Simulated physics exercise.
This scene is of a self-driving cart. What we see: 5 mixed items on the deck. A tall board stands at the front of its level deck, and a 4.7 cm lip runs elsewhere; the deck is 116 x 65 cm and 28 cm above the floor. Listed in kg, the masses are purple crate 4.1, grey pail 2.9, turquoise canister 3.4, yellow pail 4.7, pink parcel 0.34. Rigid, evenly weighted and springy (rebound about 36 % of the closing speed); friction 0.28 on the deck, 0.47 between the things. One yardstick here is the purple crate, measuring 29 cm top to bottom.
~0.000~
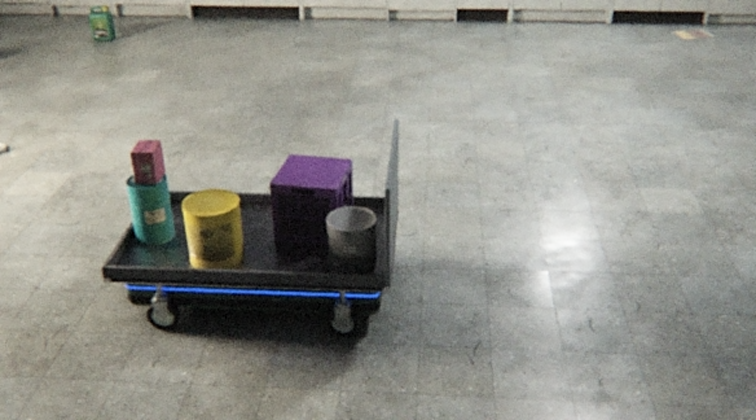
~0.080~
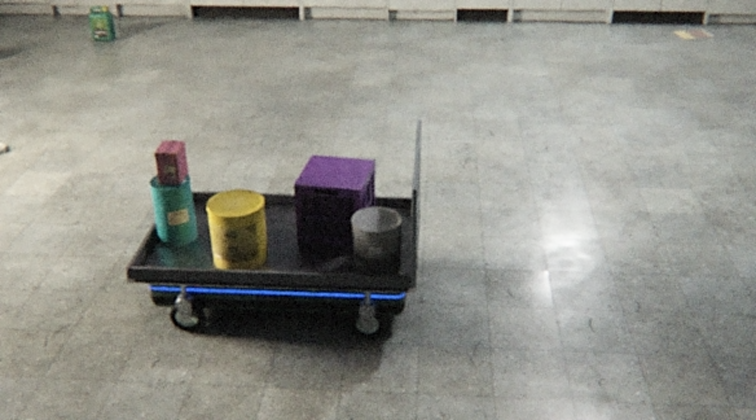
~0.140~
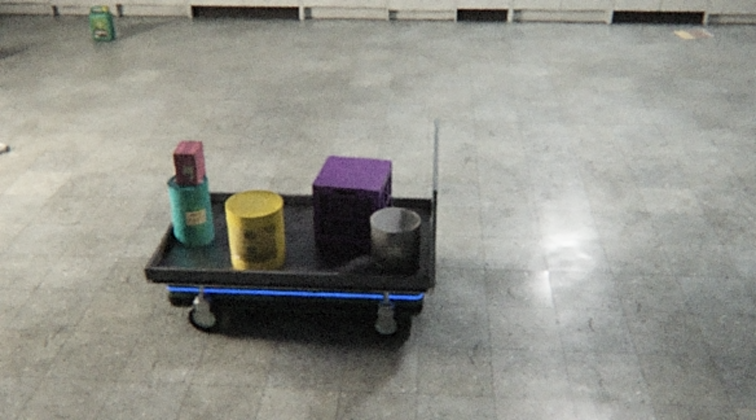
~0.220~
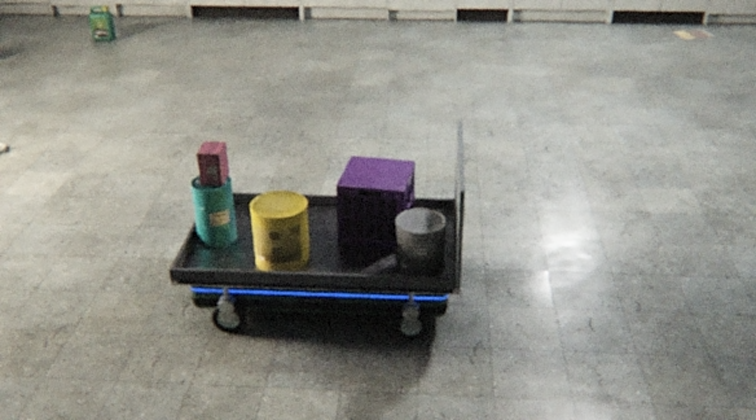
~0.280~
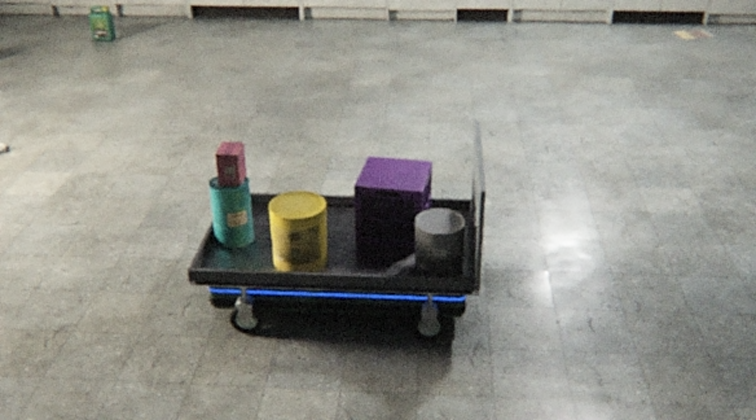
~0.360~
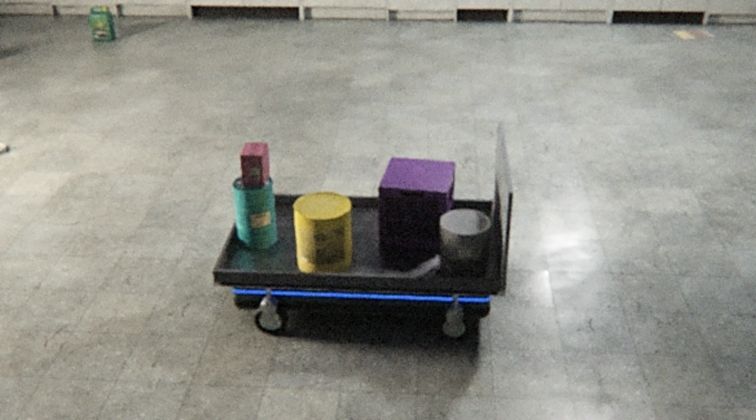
A low black cart with a blue strip along its side rolls steadily to the right across a grey tiled floor, its tall board leading. It carries a turquoise canister topped by a pink parcel, a yellow pail, a purple crate and a grey pail, which all keep their places on the deck.
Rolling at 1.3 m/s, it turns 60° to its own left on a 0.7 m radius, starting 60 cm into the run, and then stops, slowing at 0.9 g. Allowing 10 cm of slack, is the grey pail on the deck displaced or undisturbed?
The grey pail is undisturbed.
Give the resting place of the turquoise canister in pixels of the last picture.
It ends up at about (514, 153).
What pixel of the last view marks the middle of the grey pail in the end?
It ends near (602, 117).
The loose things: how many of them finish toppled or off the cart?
In all, 0.
After 0.66 s, cart has run 86 cm, turned 9°; grey pail leaning 4° near (560, 234); purple crate slid 6 cm.
After 0.96 s, cart has run 125 cm, turned 41°; grey pail slid 5 cm near (609, 168); purple crate slid 14 cm; yellow pail slid 4 cm.
After 1.36 s, cart has run 172 cm, turned 60°; grey pail slid 4 cm near (602, 117); purple crate slid 12 cm; yellow pail slid 5 cm.
After 1.56 s, cart has run 173 cm, turned 60°, stopped; grey pail slid 4 cm near (602, 117); pink parcel slid 18 cm; yellow pail slid 18 cm.
At rest (2.1 s), not toppled but over 10 cm from the start, purple crate, turquoise canister, yellow pail and pink parcel; grey pail in place, give or take 10 cm. Seen from the same camera at the end, grey pail near (602, 117).
